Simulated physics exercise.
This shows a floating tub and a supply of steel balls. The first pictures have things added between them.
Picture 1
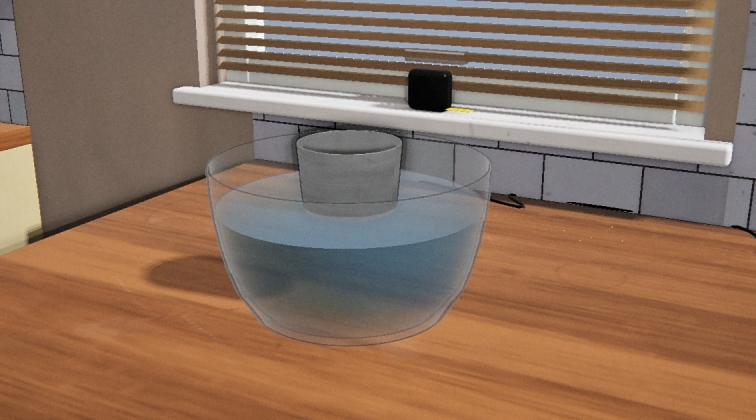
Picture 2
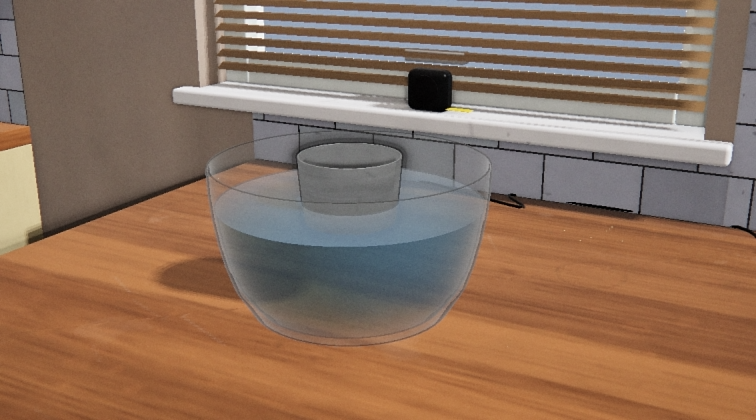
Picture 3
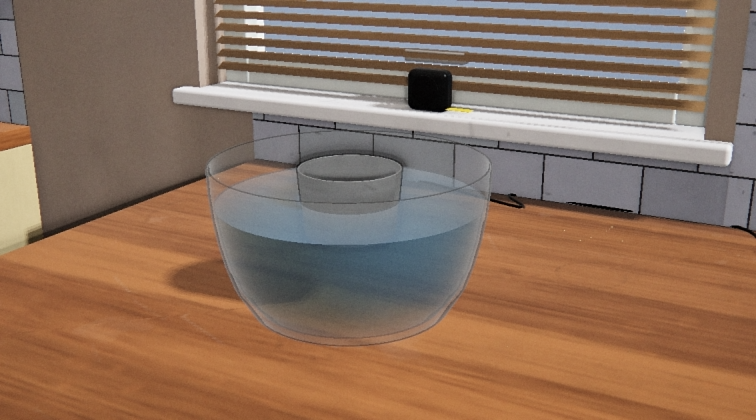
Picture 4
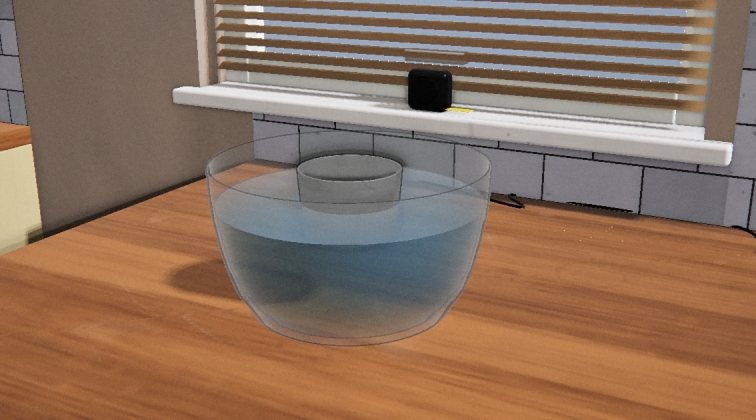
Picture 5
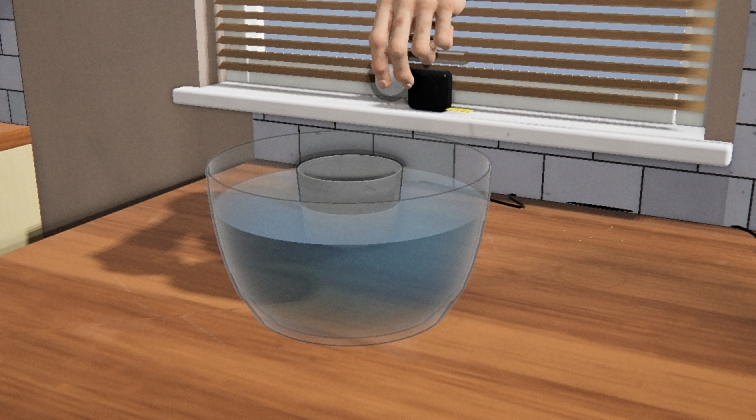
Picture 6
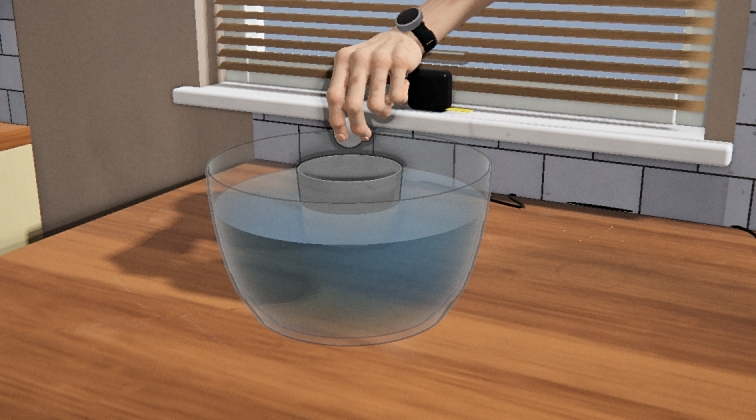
On a wooden counter beneath a window with blinds, a small grey tub floats in a clear bowl of water. The tub settles lower in stages, then stays still. A hand wearing a watch comes in from above, holding a small ball, and lowers it to just above the tub.
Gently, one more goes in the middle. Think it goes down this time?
Still up.
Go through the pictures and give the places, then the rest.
In the first picture, tub (349, 144) empty; most of its side above the surface.
In the second picture, tub (350, 157) with one aboard; about two thirds of its side above the surface.
In the third picture, tub (350, 169) with two aboard; about half of its side above the surface.
In the fourth picture, tub (350, 169) with two aboard; about half of its side above the surface.
In the fifth picture, tub (350, 169) with two aboard; about half of its side above the surface; the next steel ball in the hand at (391, 80).
In the sixth picture, tub (350, 169) with two aboard; about half of its side above the surface; the next steel ball in the hand at (349, 132).
Soon after, the steel ball is in and the tub dips.
Later, it steadies; about a third of its side above the surface.
In the end, the tub floats; about a third of its side above the surface.
